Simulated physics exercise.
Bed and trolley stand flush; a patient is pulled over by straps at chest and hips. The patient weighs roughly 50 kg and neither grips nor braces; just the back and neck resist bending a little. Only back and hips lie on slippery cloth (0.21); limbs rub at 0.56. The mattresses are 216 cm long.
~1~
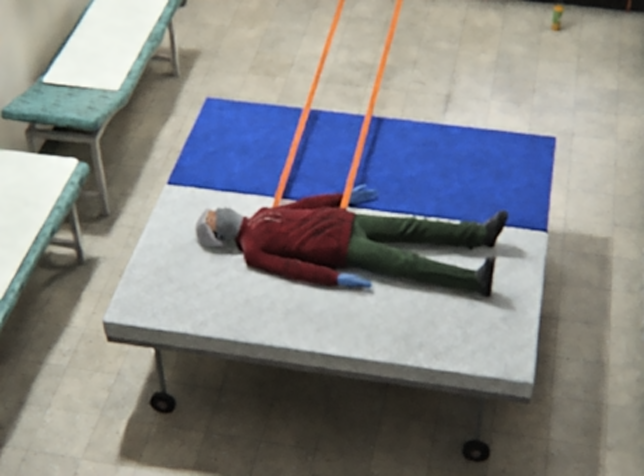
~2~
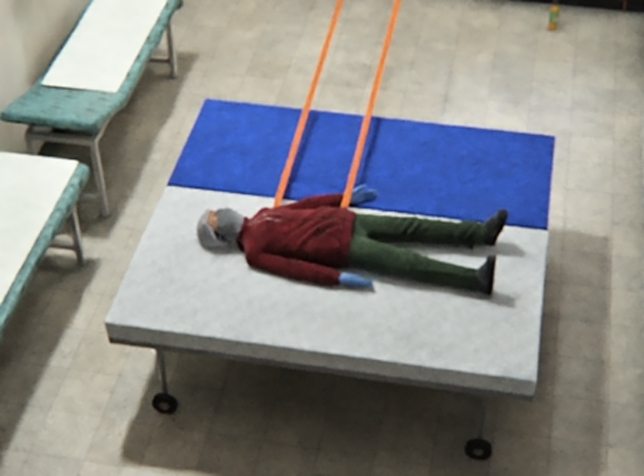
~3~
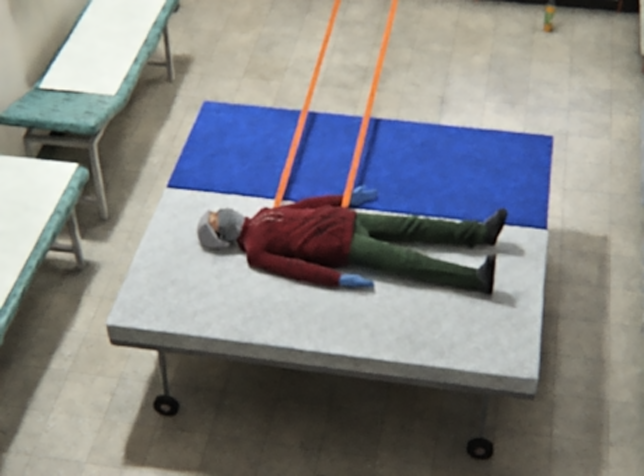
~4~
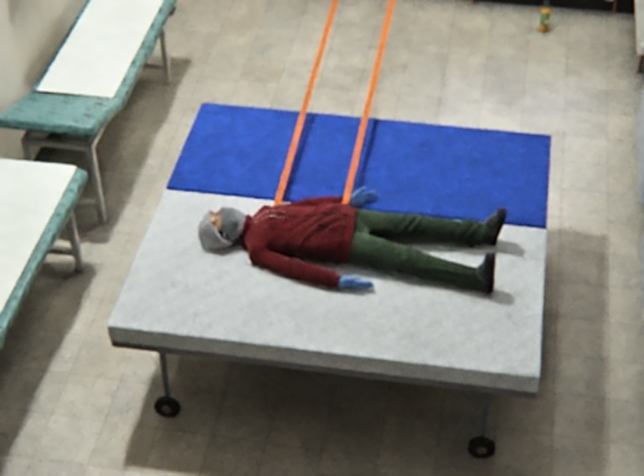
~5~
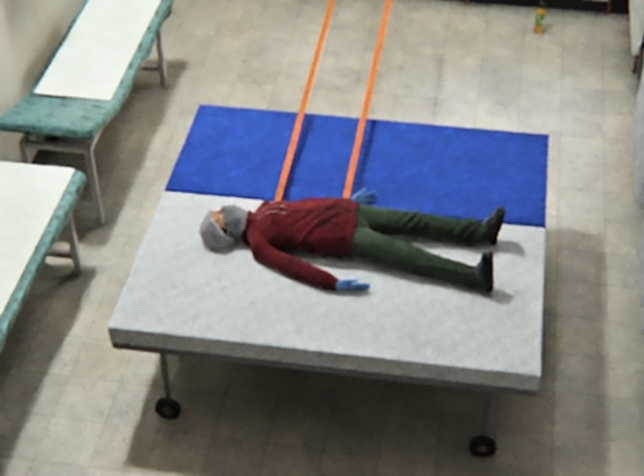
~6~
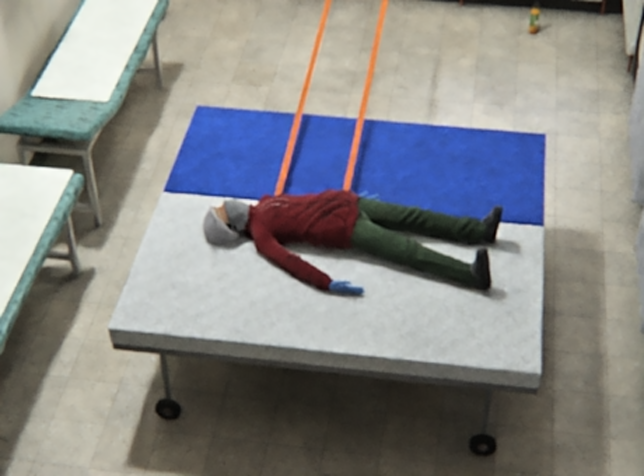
In this clip, a figure in a dark red top and green trousers lies on a white surface beside a blue one; after barely moving, its midsection shifts slightly toward the blue side along two orange straps, the near arm trailing.
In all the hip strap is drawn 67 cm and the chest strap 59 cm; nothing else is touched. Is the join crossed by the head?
Here the head gets past the join.
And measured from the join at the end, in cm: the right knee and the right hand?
Right knee 8 short, right hand 52 short.
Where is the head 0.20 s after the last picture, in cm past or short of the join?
About 26 cm short of it.
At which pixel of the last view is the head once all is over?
Around (241, 177).
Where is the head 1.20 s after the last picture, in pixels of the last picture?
Around (241, 177).
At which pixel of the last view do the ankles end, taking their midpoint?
Near (458, 226).
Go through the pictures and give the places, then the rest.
Head (212, 228), left hand (360, 197), right ankle (476, 283); pull at the hips 0 cm, in the first frame.
Head (213, 229), left hand (361, 197), right ankle (478, 281); pull at the hips 0 cm, in the second frame.
Head (214, 230), left hand (361, 198), right ankle (478, 281); pull at the hips 2 cm, in the third frame.
Head (215, 230), left hand (361, 199), right ankle (478, 280); pull at the hips 5 cm, in the fourth frame.
Head (217, 229), left hand (362, 201), right ankle (477, 279); pull at the hips 10 cm, in the fifth frame.
Head (220, 225), left hand (363, 204), right ankle (474, 277); pull at the hips 17 cm, in the sixth frame.
Then, 0.20 s after the last picture the head is 25 cm short of the join, near (225, 215) in the last picture's view; the left hand 9 cm past the join.
Then, 0.70 s after the last picture the head is 2 cm short of the join, near (235, 190) in the last picture's view; the left hand 37 cm past the join.
Then, 1.20 s after the last picture the head is 9 cm past the join, near (241, 177) in the last picture's view.
In the final state, head crosses the join; left hand crosses the join; right hand stops short of the join; left ankle crosses the join; right ankle stops short of the join; right knee stops short of the join.
